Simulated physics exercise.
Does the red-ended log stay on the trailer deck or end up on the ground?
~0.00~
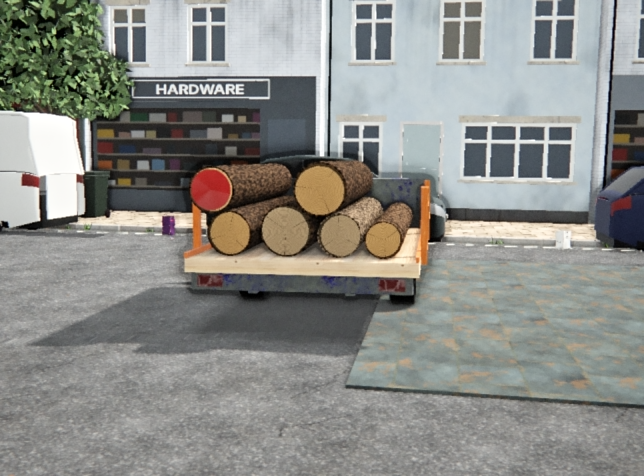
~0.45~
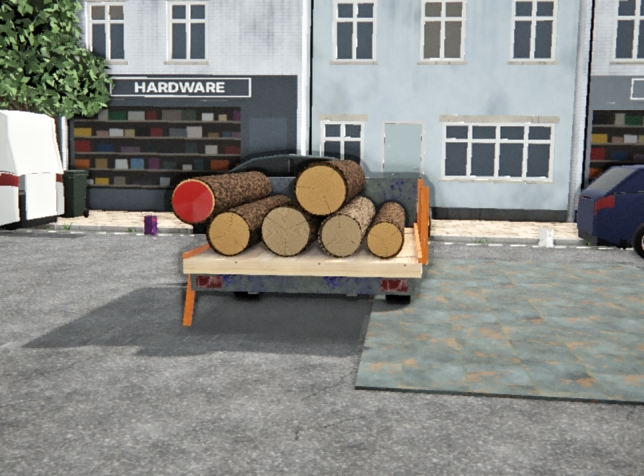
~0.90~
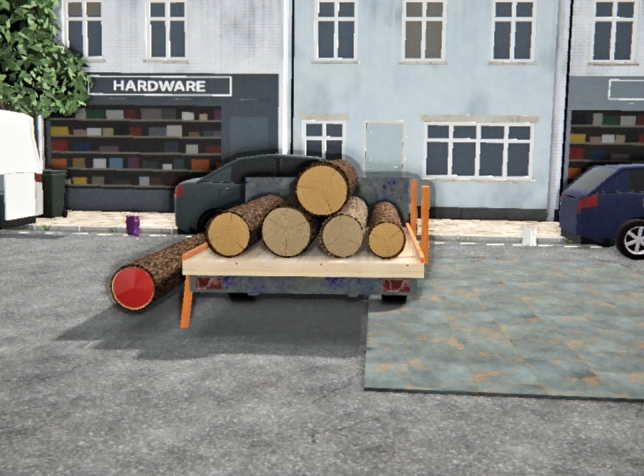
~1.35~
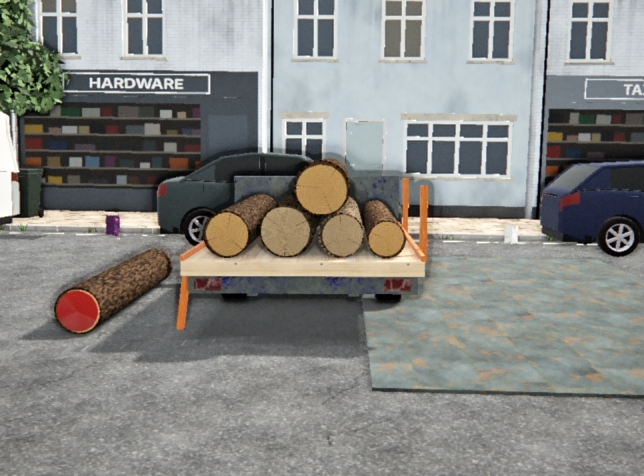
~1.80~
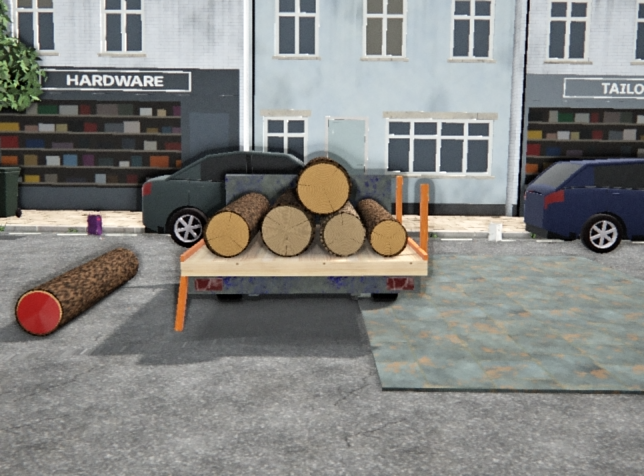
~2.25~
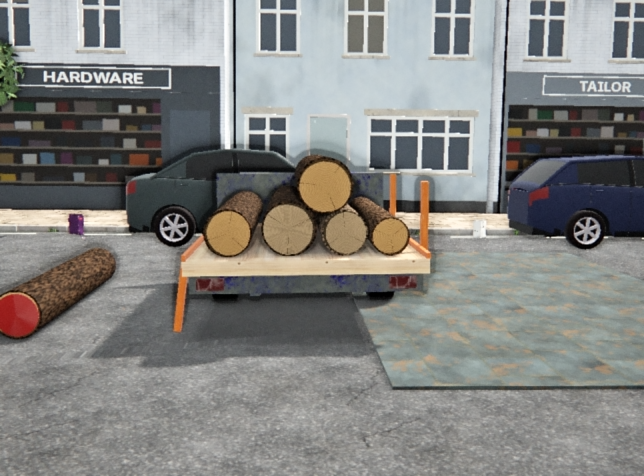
It ends up on the ground, to the left of the trailer.
